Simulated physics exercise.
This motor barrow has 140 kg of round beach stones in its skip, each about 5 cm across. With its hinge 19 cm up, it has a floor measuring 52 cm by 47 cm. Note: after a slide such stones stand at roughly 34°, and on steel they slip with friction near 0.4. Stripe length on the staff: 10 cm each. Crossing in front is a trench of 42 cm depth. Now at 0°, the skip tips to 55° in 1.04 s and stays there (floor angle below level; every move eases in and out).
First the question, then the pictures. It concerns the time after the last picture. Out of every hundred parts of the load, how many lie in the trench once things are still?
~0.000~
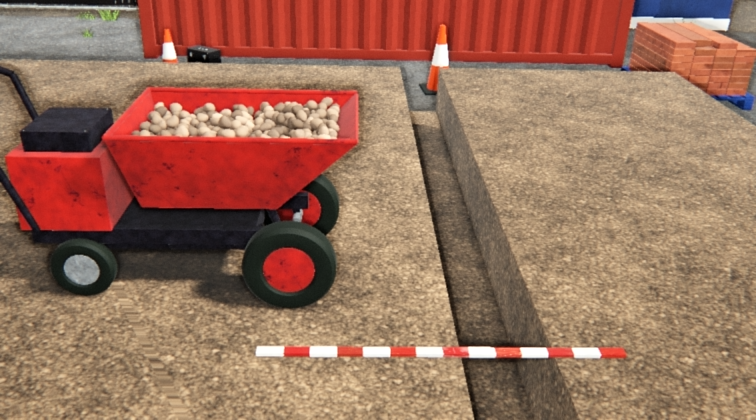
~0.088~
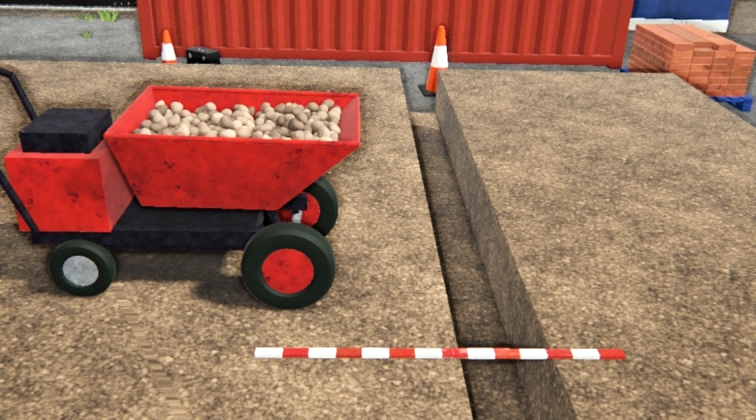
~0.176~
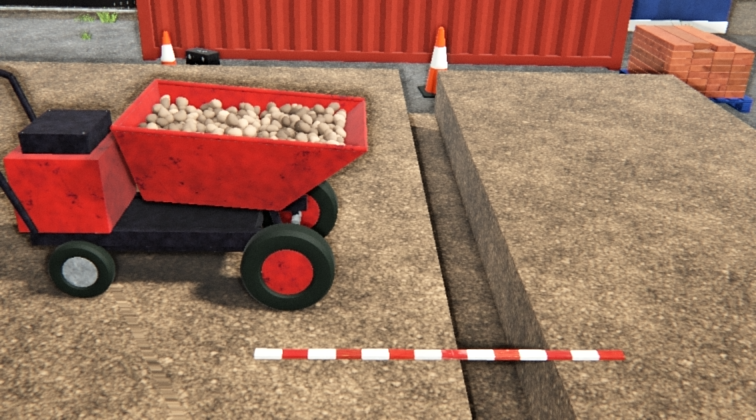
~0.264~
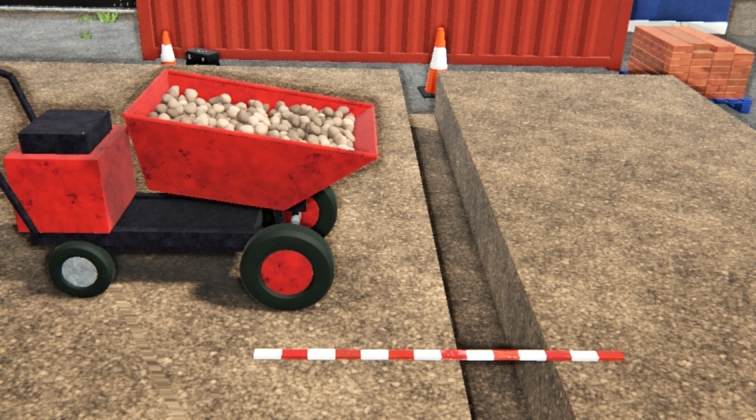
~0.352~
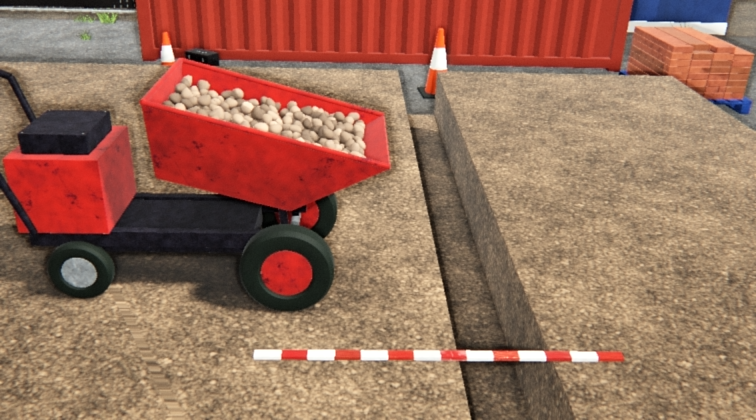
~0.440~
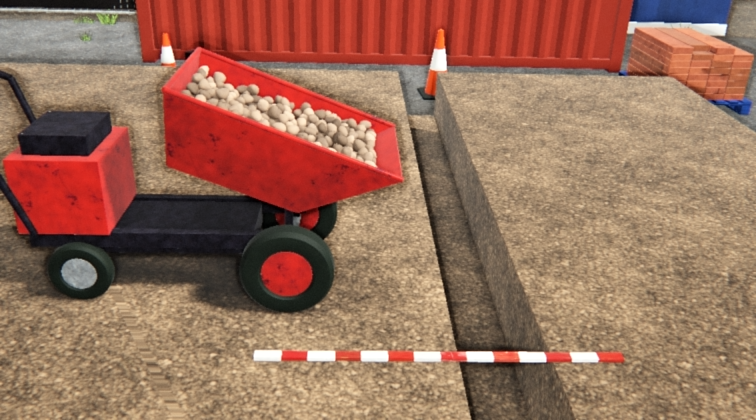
Around 94 out of 100.
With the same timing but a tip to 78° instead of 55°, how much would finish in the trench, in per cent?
In that case some 95 per cent.
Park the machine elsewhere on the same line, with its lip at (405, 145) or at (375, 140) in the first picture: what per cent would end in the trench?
Near 70 then near 85 percent.
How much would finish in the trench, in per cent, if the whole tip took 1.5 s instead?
Expected share: Around 95%.
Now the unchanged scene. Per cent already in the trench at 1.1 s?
Around 15 per cent of it, at that instant.
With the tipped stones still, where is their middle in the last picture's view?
Around (472, 334).
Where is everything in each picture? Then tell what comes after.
In the first picture, the skip is at 0°, its lip at (357, 142); the top of the load is at (297, 113).
The second picture shows lip at (359, 145), floor tilted 1°, highest stones at (293, 114); the stones move at 0.2 m/s on average.
In the third picture, the skip is at 4°, its lip at (366, 150); the top of the load is at (191, 113); the stones move at 0.4 m/s on average.
In the fourth picture, the skip is at 9°, its lip at (377, 157); the top of the load is at (176, 102); the stones move at 0.5 m/s on average.
The fifth picture shows lip at (390, 167), floor tilted 15°, highest stones at (189, 92); the stones move at 0.6 m/s on average.
In the sixth picture, the skip is at 21°, its lip at (403, 180); the top of the load is at (206, 83); the stones move at 0.7 m/s on average.
After 0.8 s the floor is at 46°; 100 % in the skip; the foremost stones are at (414, 192).
After 1.1 s the floor is at 55°; 85 % in the skip, 2 % short of the trench, 14 % in the trench; the foremost stones are at (491, 271).
After 1.5 s the floor is at 55°; 47 % in the skip, 1 % short of the trench, 50 % in the trench, 2 % past the trench; the foremost stones are at (568, 275).
After 3.4 s the floor is at 55°; 3 % in the skip, 1 % short of the trench, 94 % in the trench, 2 % past the trench; the foremost stones are at (645, 298).
